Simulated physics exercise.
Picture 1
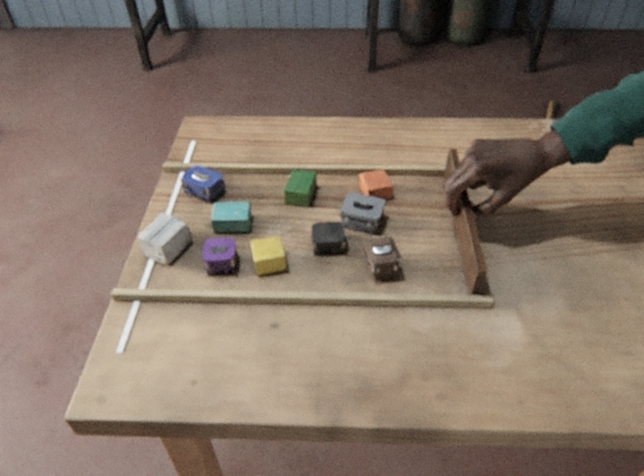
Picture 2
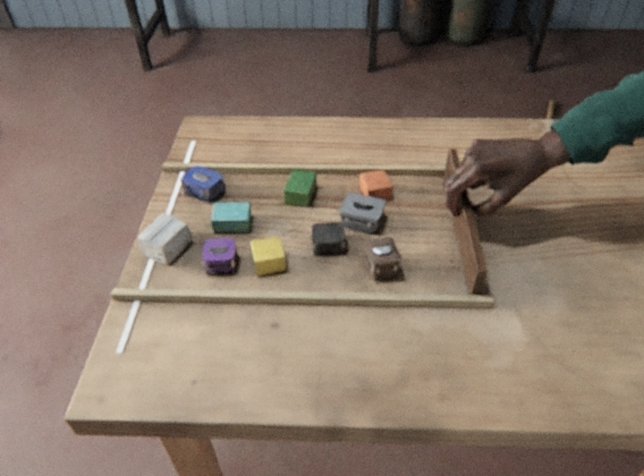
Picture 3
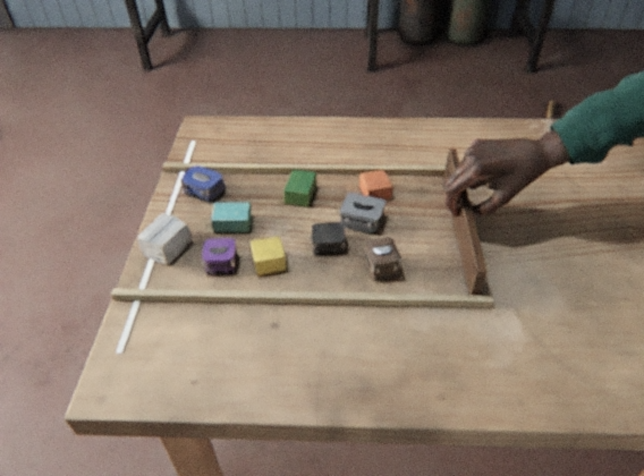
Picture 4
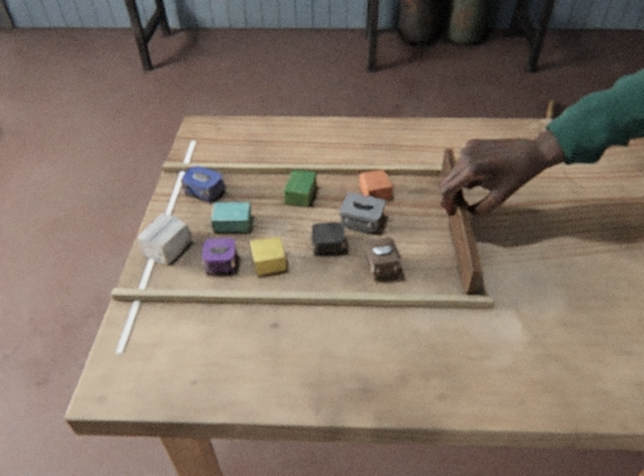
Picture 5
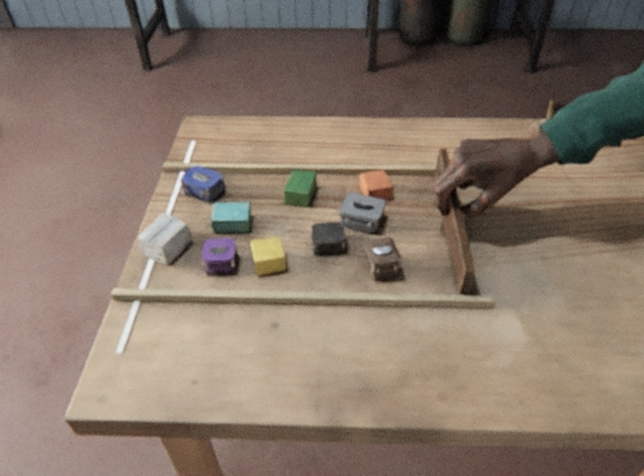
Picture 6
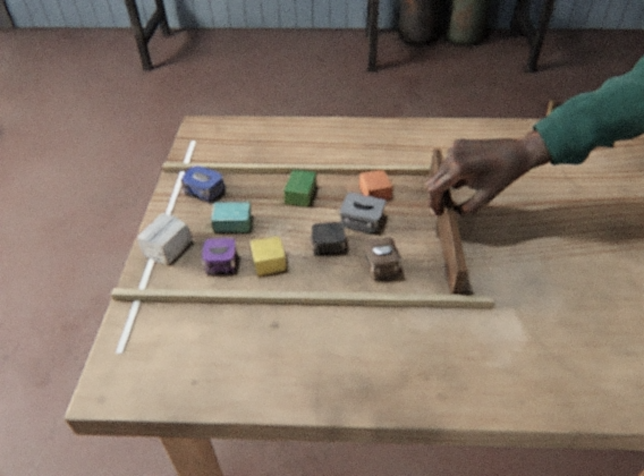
On a wooden table, small colored boxes and cases lie scattered between two wooden strips, near a white line at the left. A hand in a green sleeve holds a brown board upright at the right, at first nearly still, then slides it slightly left while the boxes stay in place.
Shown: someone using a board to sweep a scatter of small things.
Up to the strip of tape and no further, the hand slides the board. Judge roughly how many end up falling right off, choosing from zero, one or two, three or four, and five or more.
It is five or more.
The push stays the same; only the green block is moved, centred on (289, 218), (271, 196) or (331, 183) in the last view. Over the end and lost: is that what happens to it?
Results in order - down; down; down.
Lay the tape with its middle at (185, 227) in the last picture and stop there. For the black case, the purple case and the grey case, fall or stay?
In order, the black case keeps its spot, then the purple case goes off the edge, then the grey case keeps its spot.
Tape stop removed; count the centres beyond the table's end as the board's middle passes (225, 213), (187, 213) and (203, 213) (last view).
Past-the-end tally - position 1: 0, position 2: 4, position 3: 3.
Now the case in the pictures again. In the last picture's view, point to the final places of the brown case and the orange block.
Taking them in turn, first comes (134, 255), then (164, 182).
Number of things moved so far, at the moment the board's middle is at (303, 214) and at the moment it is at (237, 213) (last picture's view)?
First 6, after that 10.
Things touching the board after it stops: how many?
Contact count: 4.
A little later, none off yet; white box at rest near (165, 239); blue case at rest near (204, 185); purple case at rest near (221, 257).
When it is over, the number that fall off is five or more; down, green block, yellow block, turquoise block, purple case, blue case and white box.
